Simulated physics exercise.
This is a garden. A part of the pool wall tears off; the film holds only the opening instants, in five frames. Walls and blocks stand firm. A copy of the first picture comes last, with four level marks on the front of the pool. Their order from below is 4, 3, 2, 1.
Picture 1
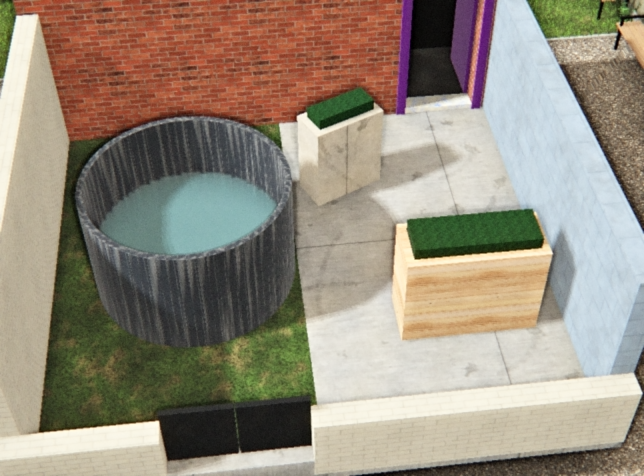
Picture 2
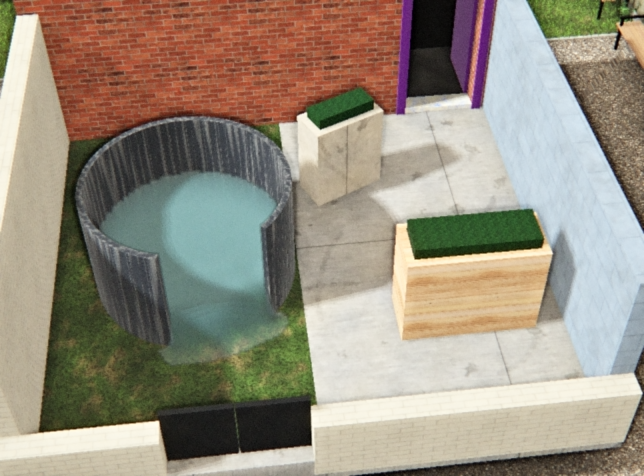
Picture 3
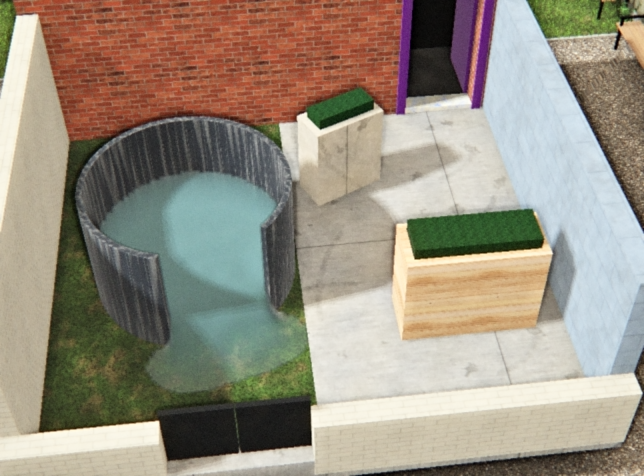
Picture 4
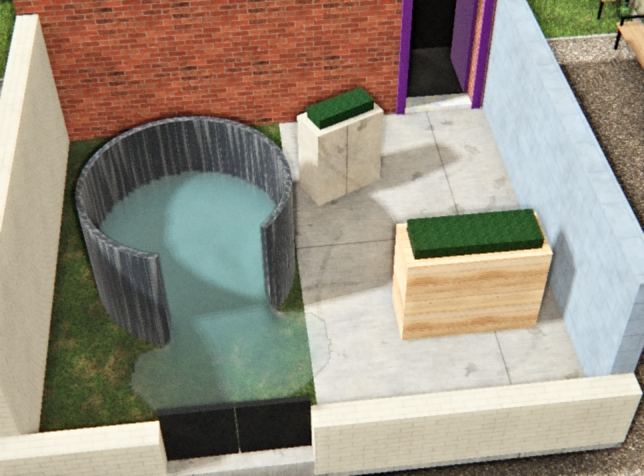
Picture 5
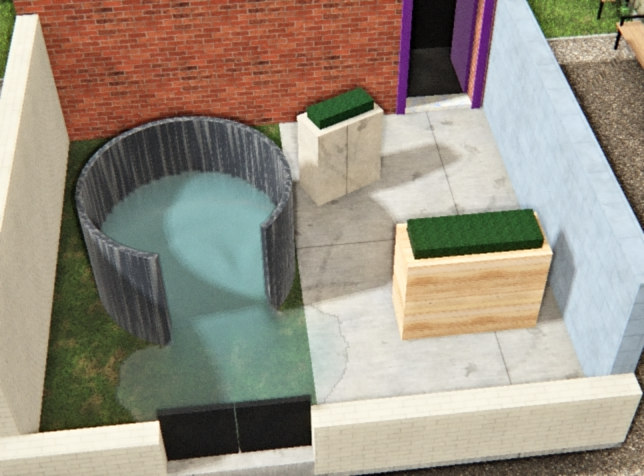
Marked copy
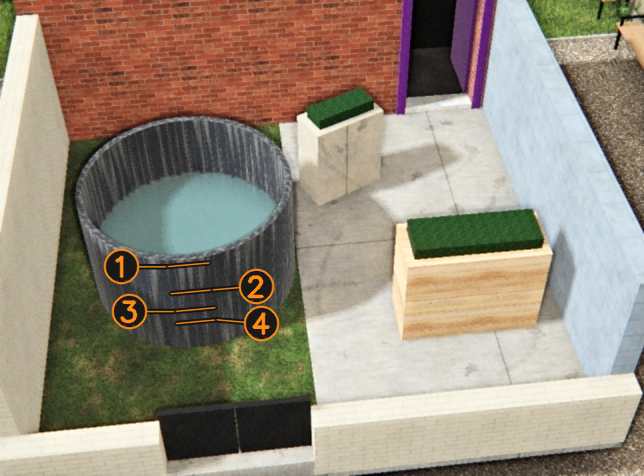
A round, dark grey pool of pale blue water stands on grass at the left of a walled garden, seen from above. Two box planters topped with green hedging sit on grey paving to the right, below a brick wall and purple doorway, with a black gate at the front. The pool's front section disappears, and water spreads forward over the grass to the gate, then rightward onto the paving.
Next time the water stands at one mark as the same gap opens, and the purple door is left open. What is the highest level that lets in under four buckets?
Level 3 just does it.
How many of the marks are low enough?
Two.
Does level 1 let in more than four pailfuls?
Yes, it does.
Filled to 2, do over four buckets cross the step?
Yes, it does.
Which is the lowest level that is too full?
That would be 2.
On the marked copy, 1 at (187, 264); 2 at (191, 291); 3 at (194, 309); 4 at (196, 321); from the bottom up 4, 3, 2, 1.
If 1 is chosen, dozens of bucketfuls pour in.
If 2 is chosen, about 8 bucketfuls get in.
If 3 is chosen, a splash gets over, under a bucket.
If 4 is chosen, nothing gets over.
